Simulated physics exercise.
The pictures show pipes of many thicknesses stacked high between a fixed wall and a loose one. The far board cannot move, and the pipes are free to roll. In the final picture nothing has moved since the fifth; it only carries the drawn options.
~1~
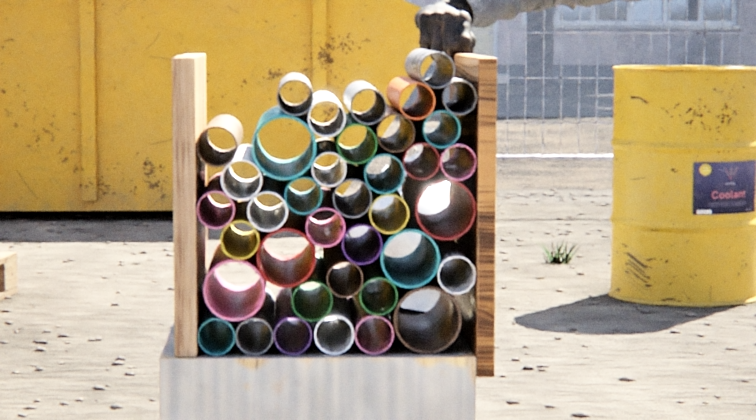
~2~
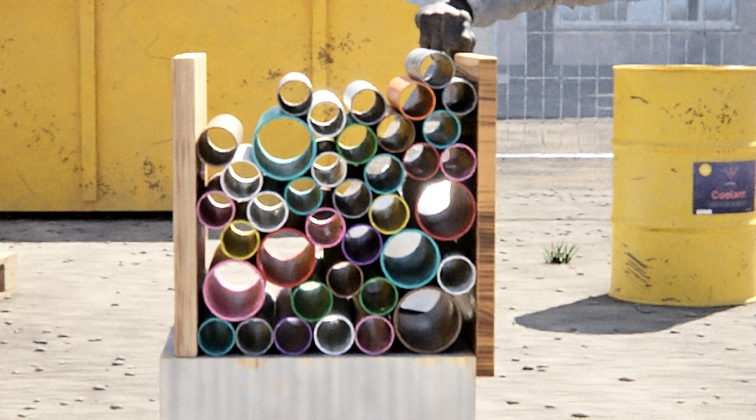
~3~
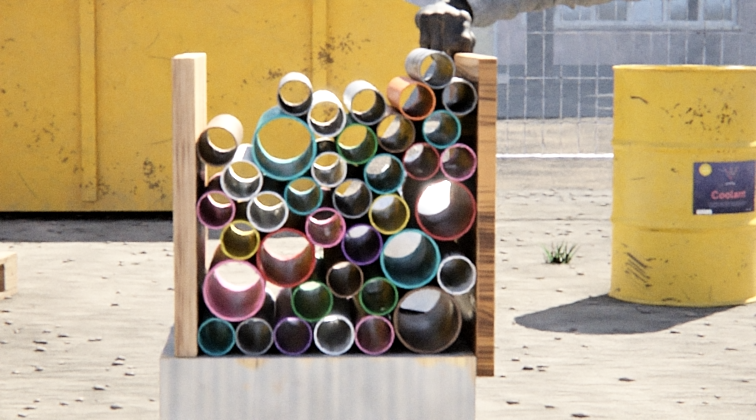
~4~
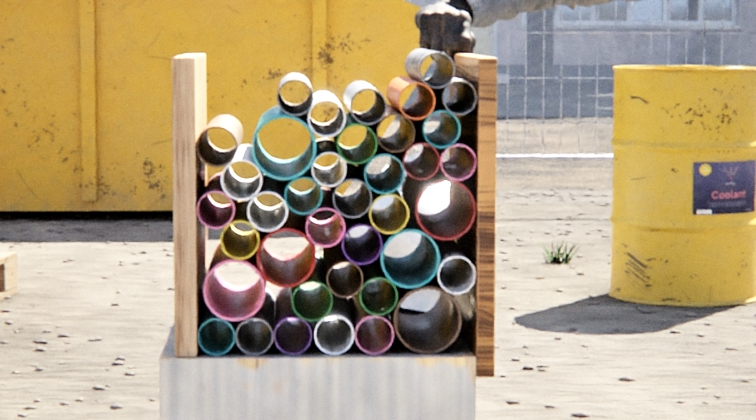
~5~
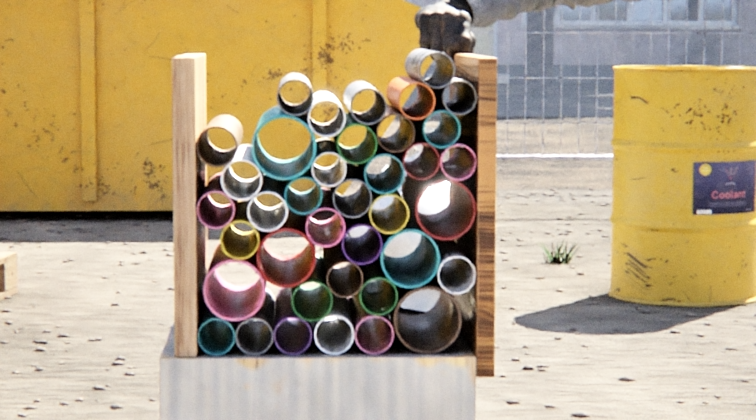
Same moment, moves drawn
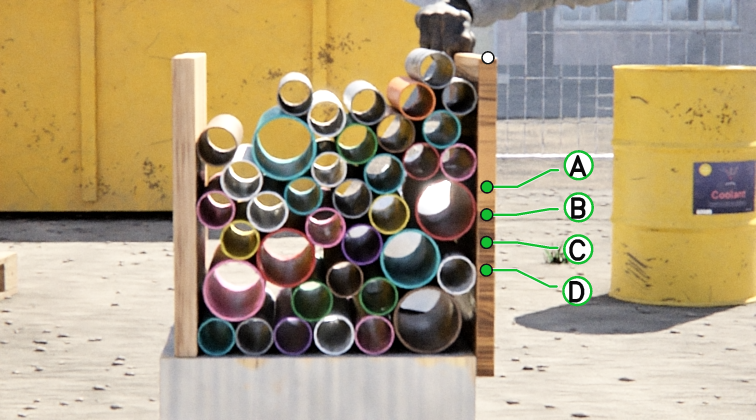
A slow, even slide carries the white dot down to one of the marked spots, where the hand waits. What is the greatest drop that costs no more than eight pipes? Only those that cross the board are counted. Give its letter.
Stop at C.
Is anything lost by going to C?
At C: Yes.
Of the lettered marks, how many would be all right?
Three of them.
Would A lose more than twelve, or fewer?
It loses fewer than twelve.
On the copy, A at (487, 187); B at (487, 214); C at (486, 243); D at (486, 270); the white dot at (488, 58).
On C. First, top of the board (478, 137).
Then, top of the board (477, 224).
Finally, top of the board (477, 242), about five out over the board.
By contrast, A two out over the board; B about five out over the board; D more than eight out over the board.
